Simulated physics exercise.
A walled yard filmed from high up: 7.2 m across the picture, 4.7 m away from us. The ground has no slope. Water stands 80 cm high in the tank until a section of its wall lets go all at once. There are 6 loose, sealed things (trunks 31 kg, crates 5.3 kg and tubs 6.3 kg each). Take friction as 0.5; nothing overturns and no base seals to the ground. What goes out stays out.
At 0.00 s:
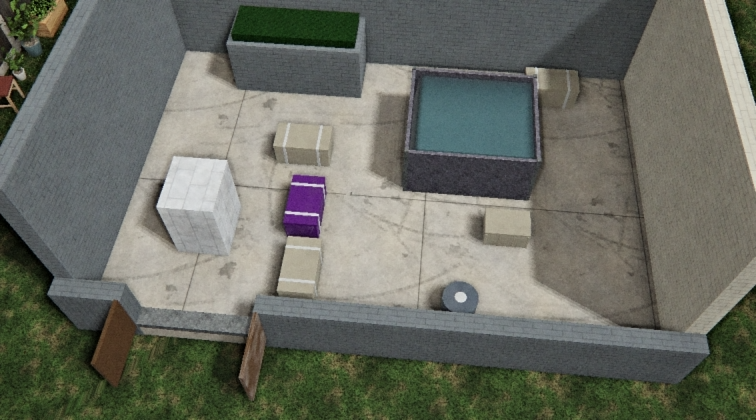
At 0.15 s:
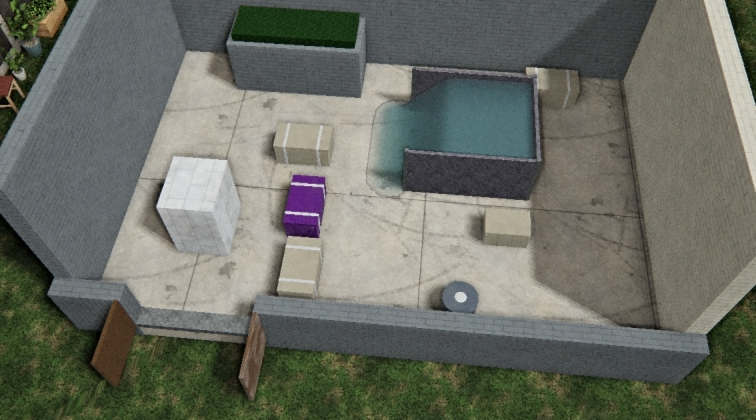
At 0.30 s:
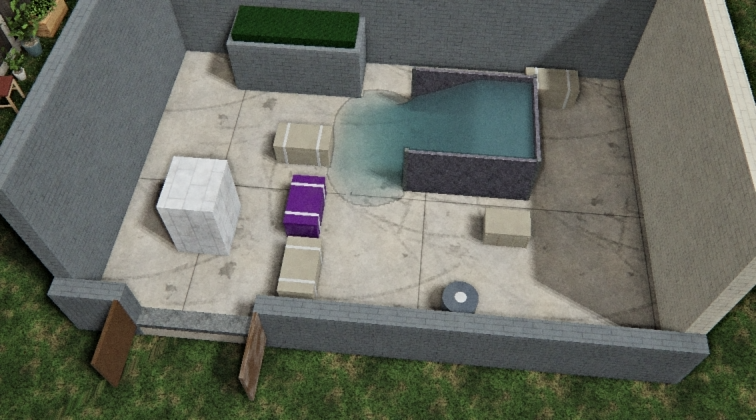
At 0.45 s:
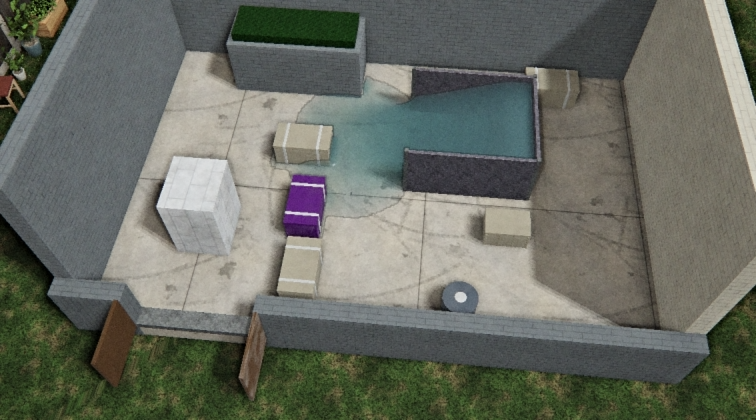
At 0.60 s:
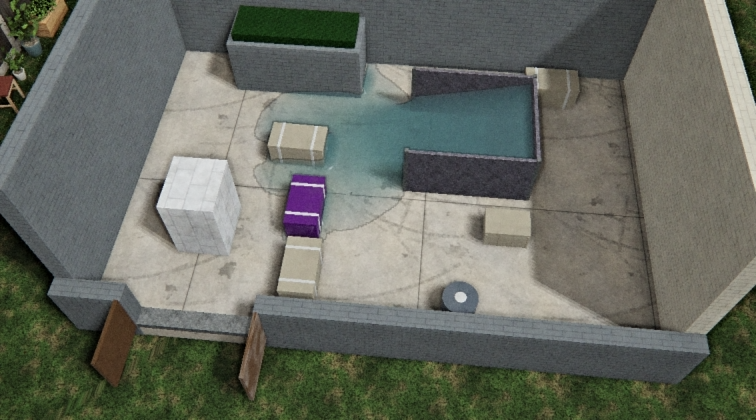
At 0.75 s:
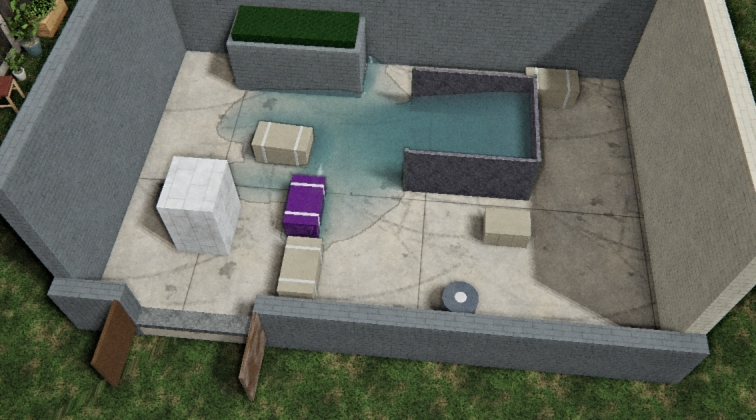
The video shows a walled yard from above as water pours through the open left side of a dark-walled pool and spreads across the paving, surrounding a strapped beige crate, which then slides slightly left while other objects stay put.
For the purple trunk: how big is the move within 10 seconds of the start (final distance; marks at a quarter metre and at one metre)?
Purple trunk gets carried off.
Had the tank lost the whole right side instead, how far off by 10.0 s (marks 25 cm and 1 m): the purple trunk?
In that case the purple trunk travels far.
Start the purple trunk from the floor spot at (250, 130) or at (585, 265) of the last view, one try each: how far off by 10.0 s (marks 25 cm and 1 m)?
In that order: It gets carried off; it holds its place.
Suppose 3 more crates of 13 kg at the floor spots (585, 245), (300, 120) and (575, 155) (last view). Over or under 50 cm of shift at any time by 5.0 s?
In that order: Less, more, under.
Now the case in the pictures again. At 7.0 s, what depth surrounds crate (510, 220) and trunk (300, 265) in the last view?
About 3 and 8 cm.
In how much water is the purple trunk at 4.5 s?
About 12 cm.
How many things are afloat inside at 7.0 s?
At that moment 1.
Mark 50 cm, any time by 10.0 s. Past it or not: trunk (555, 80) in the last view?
It is short of it.
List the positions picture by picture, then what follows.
In the first frame, the purple trunk at (305, 199), on the bottom; 2.5 m2 under water; 0 of 6 have shifted.
In the second frame, the purple trunk at (305, 199), on the bottom; 3.5 m2 under water; 0 of 6 have shifted.
In the third frame, the purple trunk at (305, 199), on the bottom; water covers 4.8 m2; 0 of 6 have shifted.
In the fourth frame, the purple trunk at (305, 199) rests on the ground; water covers 6.2 m2; 0 of 6 have shifted.
In the fifth frame, the purple trunk at (305, 199) rests on the ground; 7.6 m2 under water; 1 of 6 have shifted.
In the sixth frame, the purple trunk at (304, 199) rests on the ground; water covers 9.1 m2; 1 of 6 have shifted.
After 2.0 s the purple trunk is near (236, 252), 1.2 m from its start, aground; 0 of 6 are out; 1 afloat.
After 4.5 s the purple trunk is near (243, 297), 1.6 m from its start, afloat; 0 of 6 are out; 2 afloat.
After 7.0 s the purple trunk is near (241, 301), 1.7 m from its start, afloat; 1 of 6 are out; 1 afloat.
After 10.0 s the purple trunk is near (243, 298), 1.6 m from its start, aground; 1 of 6 are out; 2 afloat.
